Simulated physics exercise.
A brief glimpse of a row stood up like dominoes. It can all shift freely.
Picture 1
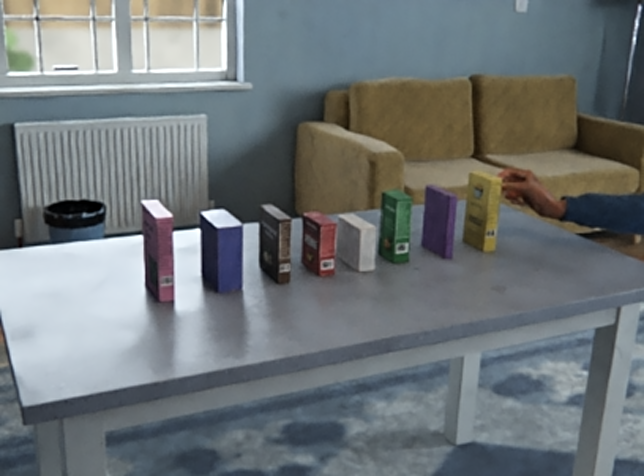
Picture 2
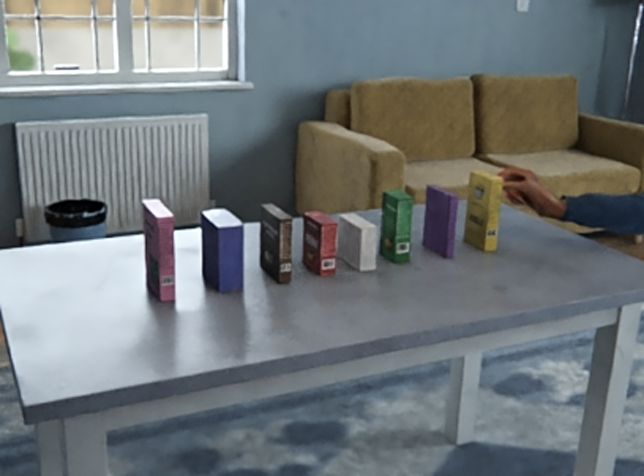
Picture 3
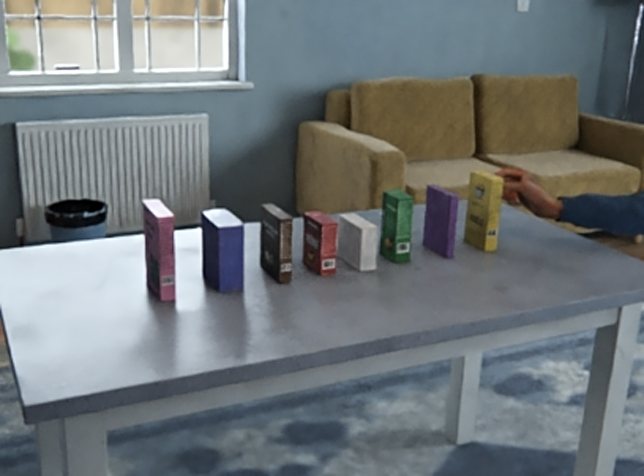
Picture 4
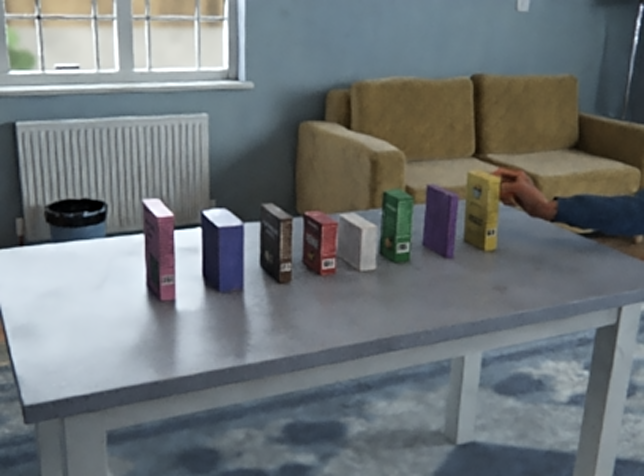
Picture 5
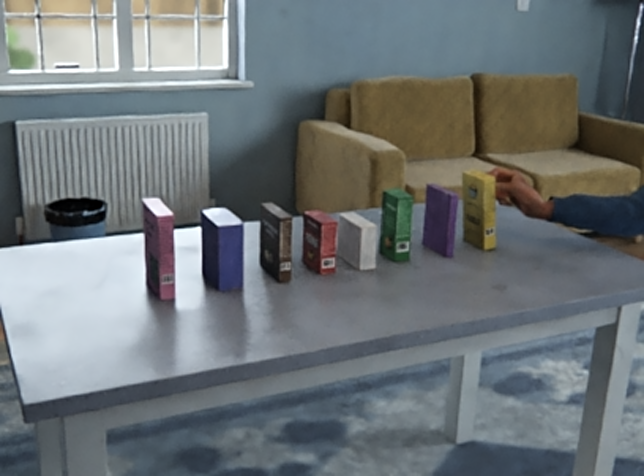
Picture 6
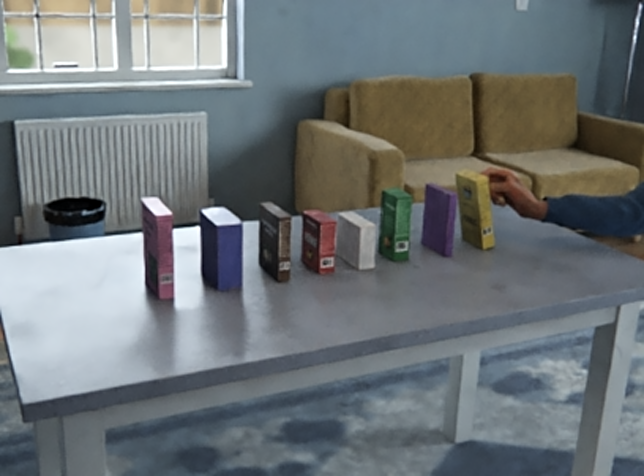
A hand at the right end of a row of eight upright, colourful boxes on a grey table rested against the yellow one, then tilted it slightly left toward the purple one.
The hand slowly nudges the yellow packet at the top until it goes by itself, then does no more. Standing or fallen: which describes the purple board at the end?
It will fail to stay up.
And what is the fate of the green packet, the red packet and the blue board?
The green packet tumbles, the red packet tumbles and the blue board stays up.
Then, 0.40 s past the last view, yellow packet 57° over; purple board rocked 32° from its first pose near (424, 224).
Then, 0.70 s past the last view, yellow packet 74° over; purple board rocked 64° from its first pose near (411, 237); green packet rocked 34° from its first pose; white board rocked 12° from its first pose.
Then, 1.10 s past the last view, yellow packet 77° over; purple board rocked 72° from its first pose near (409, 240); green packet rocked 61° from its first pose; white board rocked 59° from its first pose.
Finally, down or leaning hard on the table, white board, green packet, brown packet, purple board and red packet; left askew, blue board. Final places as the last picture's camera would see them, purple board near (409, 241).
